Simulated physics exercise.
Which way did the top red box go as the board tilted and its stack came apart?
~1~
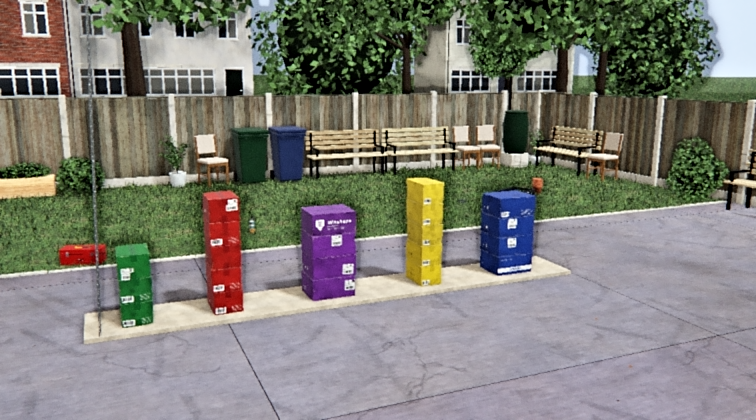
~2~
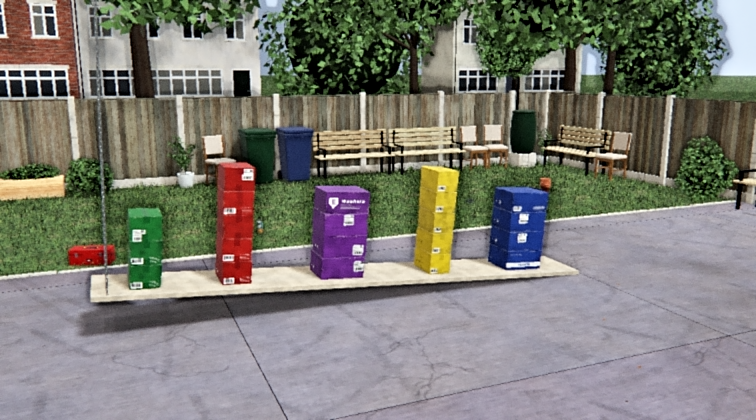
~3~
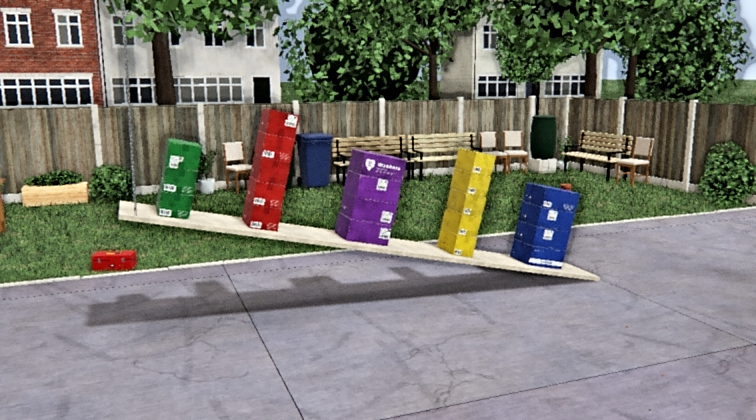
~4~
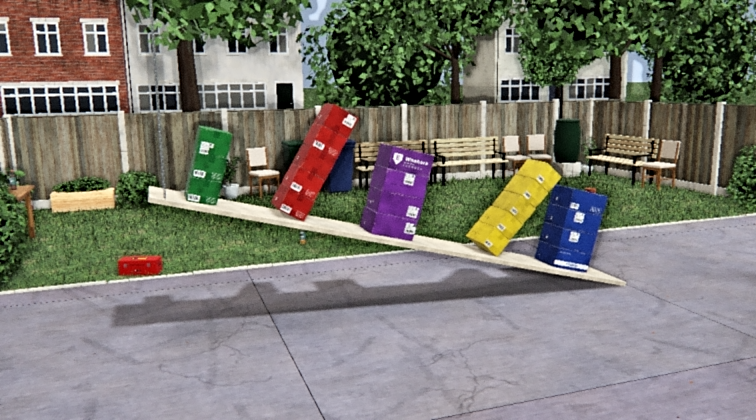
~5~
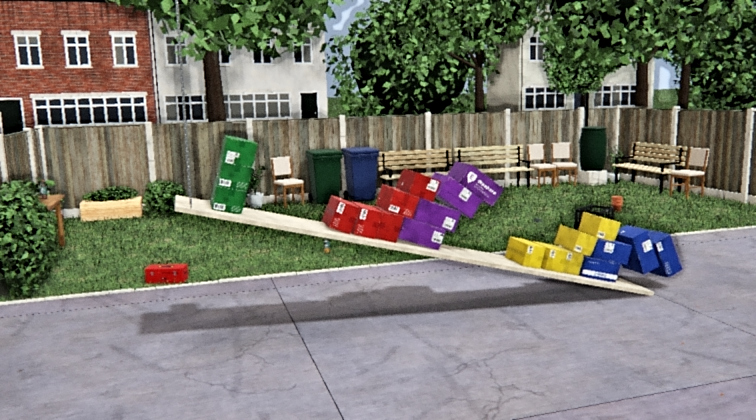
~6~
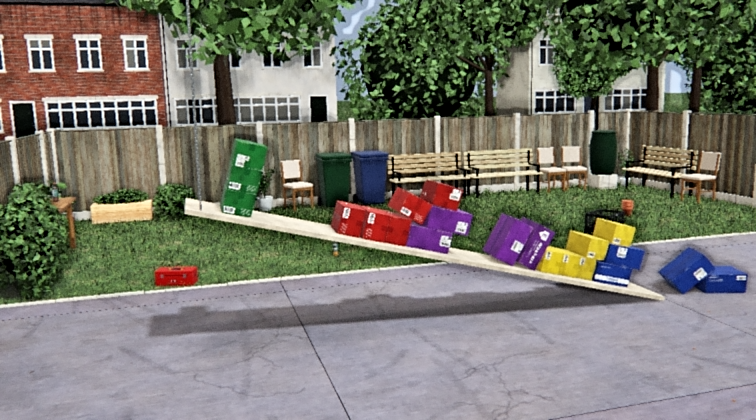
The top red box went to the right, toward the low end of the board.
